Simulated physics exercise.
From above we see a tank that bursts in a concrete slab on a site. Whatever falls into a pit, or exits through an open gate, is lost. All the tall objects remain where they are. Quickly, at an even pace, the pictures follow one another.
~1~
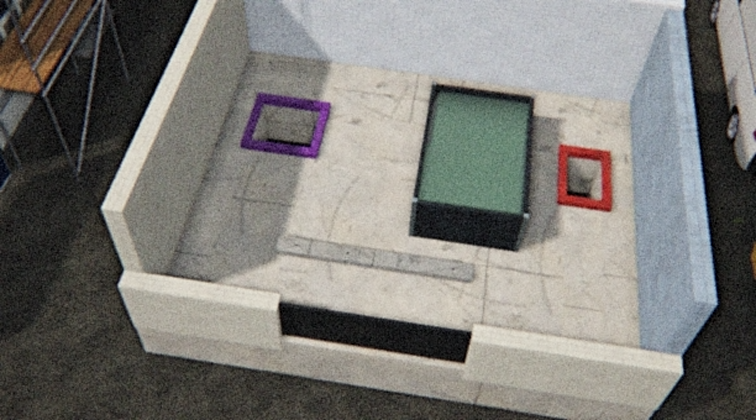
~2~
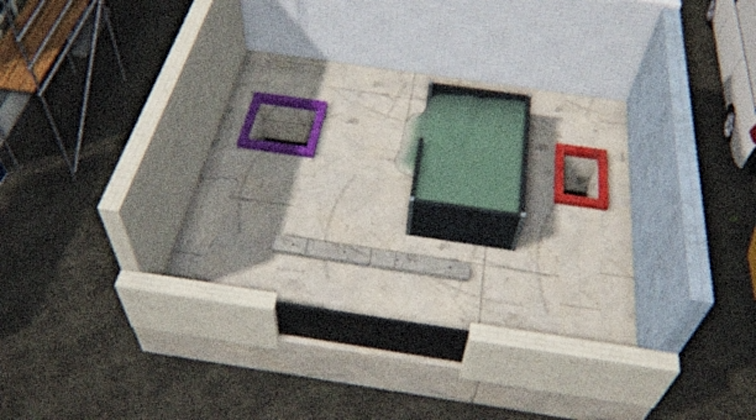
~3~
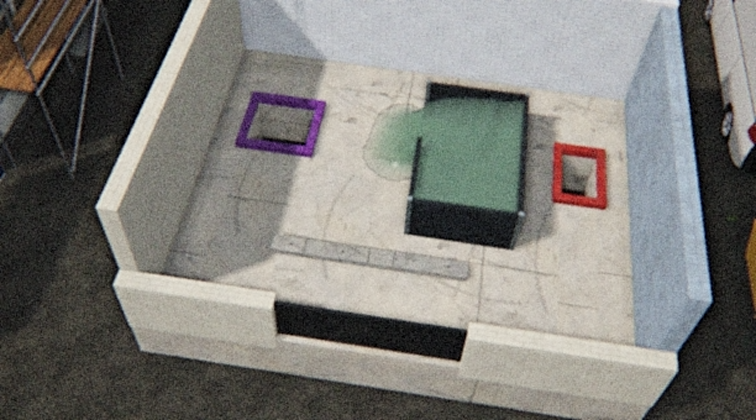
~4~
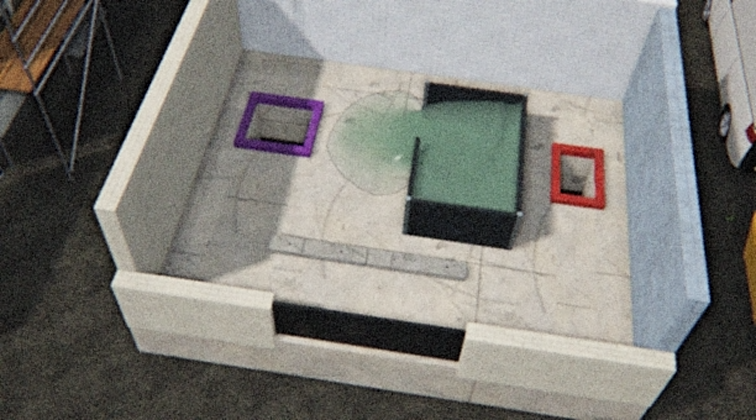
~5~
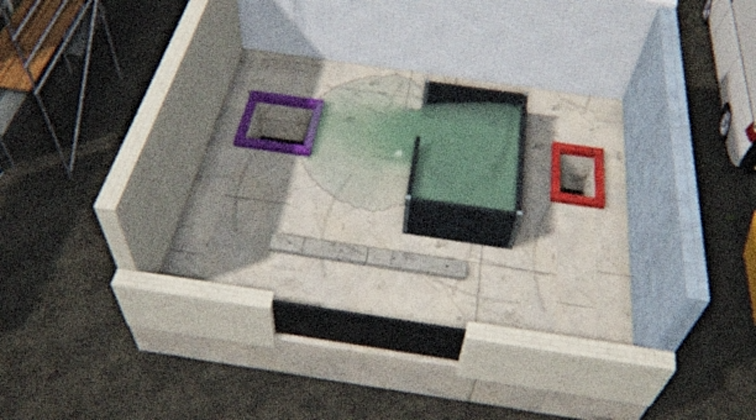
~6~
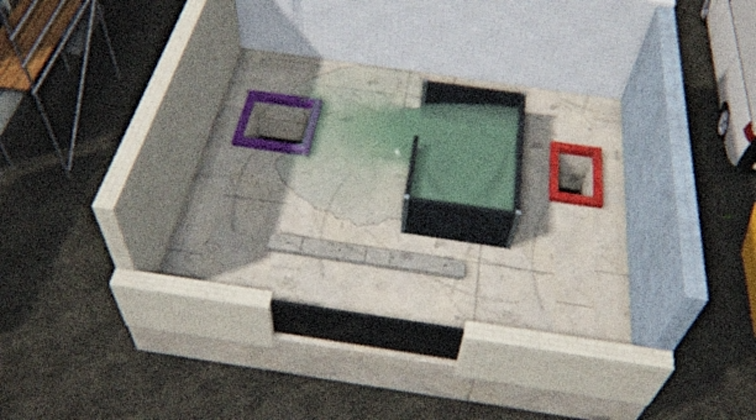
At the start, a dark-walled tank of green liquid stands still on a pale walled slab, between a purple-framed opening and a red-framed one. Liquid then pours out through a gap in its left side, fans across the floor, and reaches the purple frame while spreading toward the viewer.
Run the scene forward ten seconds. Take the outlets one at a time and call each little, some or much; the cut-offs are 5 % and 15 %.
In order: The gate catches little; the purple pit catches much; the red pit catches little.
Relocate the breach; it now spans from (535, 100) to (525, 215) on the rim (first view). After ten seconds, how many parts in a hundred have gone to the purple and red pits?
The purple pit takes 0 per cent and the red pit 25 per cent.
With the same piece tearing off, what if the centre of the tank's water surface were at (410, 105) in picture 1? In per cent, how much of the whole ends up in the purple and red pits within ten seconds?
I'd say purple gets 30 % and red gets 0 %.
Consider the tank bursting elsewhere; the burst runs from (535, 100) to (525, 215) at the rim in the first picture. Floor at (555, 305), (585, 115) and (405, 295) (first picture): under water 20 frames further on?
So the first one is drenched, the next drenched, and the last drenched.
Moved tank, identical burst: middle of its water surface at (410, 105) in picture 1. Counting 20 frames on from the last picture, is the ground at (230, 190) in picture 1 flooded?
There: Awash.
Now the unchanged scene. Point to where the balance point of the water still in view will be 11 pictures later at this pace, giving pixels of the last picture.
That puts it at around (387, 153).
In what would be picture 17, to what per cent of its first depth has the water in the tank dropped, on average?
Somewhere around 48 %, give or take.
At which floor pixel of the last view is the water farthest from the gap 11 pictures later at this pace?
Farthest reach: (148, 302).
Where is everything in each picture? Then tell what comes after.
In the first picture, the open tank at (476, 150) is whole and still.
In the second picture, the front is at (415, 117), out from the gap at (425, 136).
In the third picture, water pours out at (423, 136) and has run to (373, 166).
In the fourth picture, water pours out at (422, 137) and has run to (333, 143).
In the fifth picture, water pours out at (422, 136) and has run to (325, 98).
In the sixth picture, the front is at (298, 91), out from the gap at (420, 135).
A moment on, water covers 30 % of the floor; the gate 0 %, the purple pit 7 %, the red pit 0 %.
Next, water covers 35 % of the floor; the gate 0 %, the purple pit 13 %, the red pit 0 %.
Then, water covers 45 % of the floor; the gate 0 %, the purple pit 19 %, the red pit 0 %.
Later, water covers 70 % of the floor; the gate 0 %, the purple pit 22 %, the red pit 0 %.
In the end, water covers 90 % of the floor; the gate 0 %, the purple pit 23 %, the red pit 0 %.
